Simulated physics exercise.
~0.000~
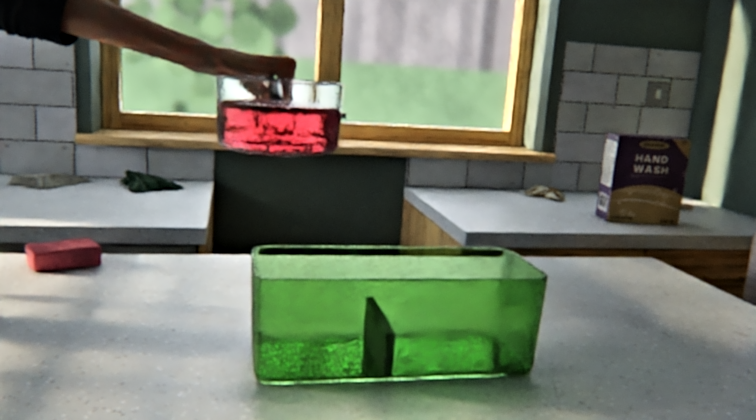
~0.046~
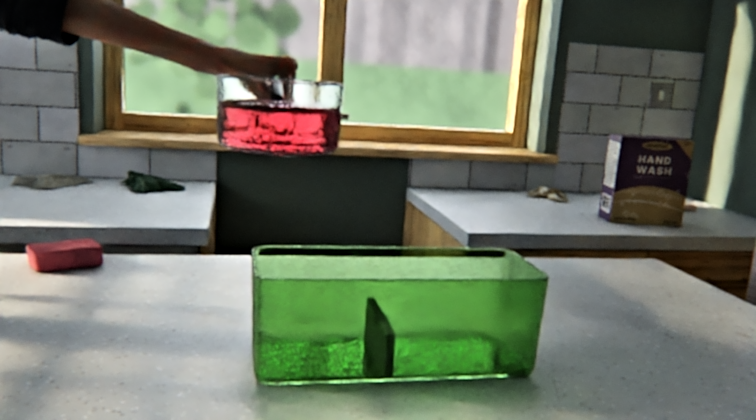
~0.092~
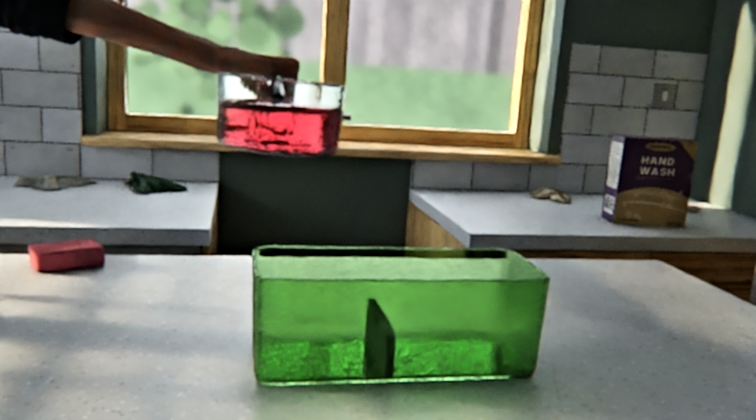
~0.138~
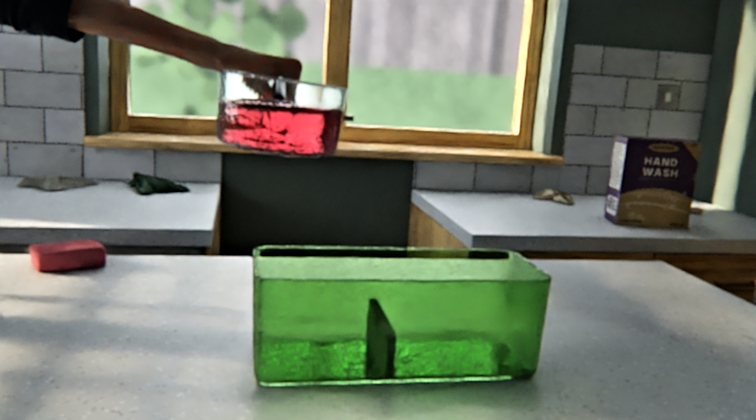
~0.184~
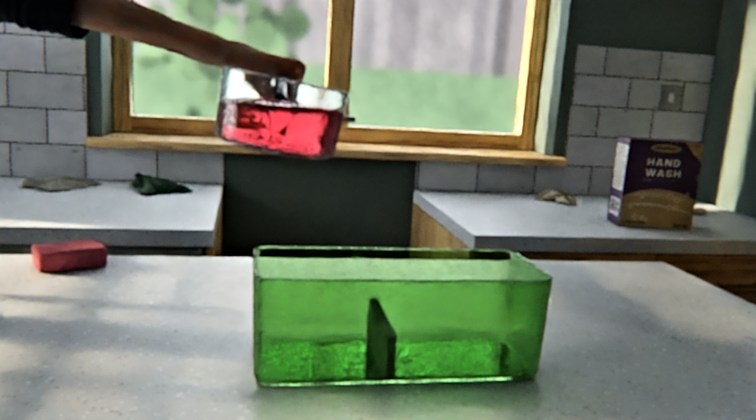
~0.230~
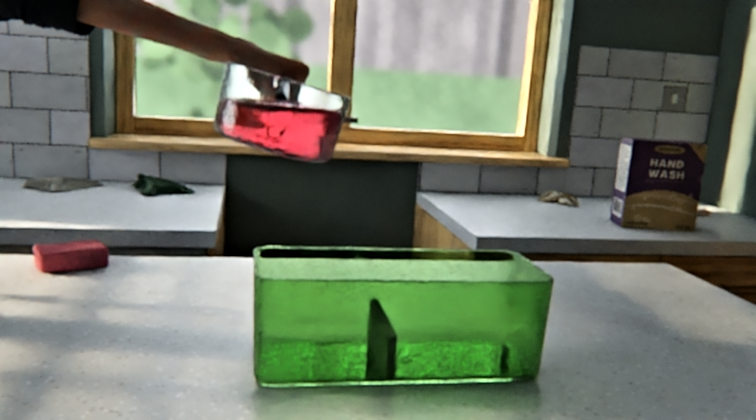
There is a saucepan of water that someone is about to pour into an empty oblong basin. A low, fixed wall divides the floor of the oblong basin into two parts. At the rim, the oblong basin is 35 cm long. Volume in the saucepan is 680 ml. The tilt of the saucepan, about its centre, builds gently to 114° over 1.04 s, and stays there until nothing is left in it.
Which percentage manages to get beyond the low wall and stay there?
Beyond the low wall, roughly 51 per cent stays.
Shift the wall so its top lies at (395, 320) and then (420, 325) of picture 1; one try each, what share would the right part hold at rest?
One try each: Around 25 percent and then around 5 percent.
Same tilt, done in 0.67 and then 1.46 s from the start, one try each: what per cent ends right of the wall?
I'd expect close to 35 per cent and then close to 60 per cent.
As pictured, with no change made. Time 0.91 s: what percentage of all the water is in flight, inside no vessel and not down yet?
14 per cent or so.
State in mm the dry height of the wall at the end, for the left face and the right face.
Near 38 mm for the left and near 42 mm for the right.
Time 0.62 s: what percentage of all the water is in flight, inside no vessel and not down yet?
Estimate: Some 36 % of the total.
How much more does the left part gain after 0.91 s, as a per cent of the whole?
Around 20 per cent.
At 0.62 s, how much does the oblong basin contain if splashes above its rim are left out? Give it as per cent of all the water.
Near 5 in a hundred.
By 0.62 s the tilt is 74° and 58 per cent is still to pour, 2 is left of the wall and 3 right of it.
By 0.91 s the tilt is 110° and 8 per cent is still to pour, 28 is left of the wall and 50 right of it.
By 1.21 s the tilt is 114° and 0 per cent is still to pour, 48 is left of the wall and 50 right of it.
By 1.54 s the tilt is 114° and 0 per cent is still to pour, 48 is left of the wall and 51 right of it.
At rest 48 per cent lies left of the wall, 51 right of it and 1 outside.
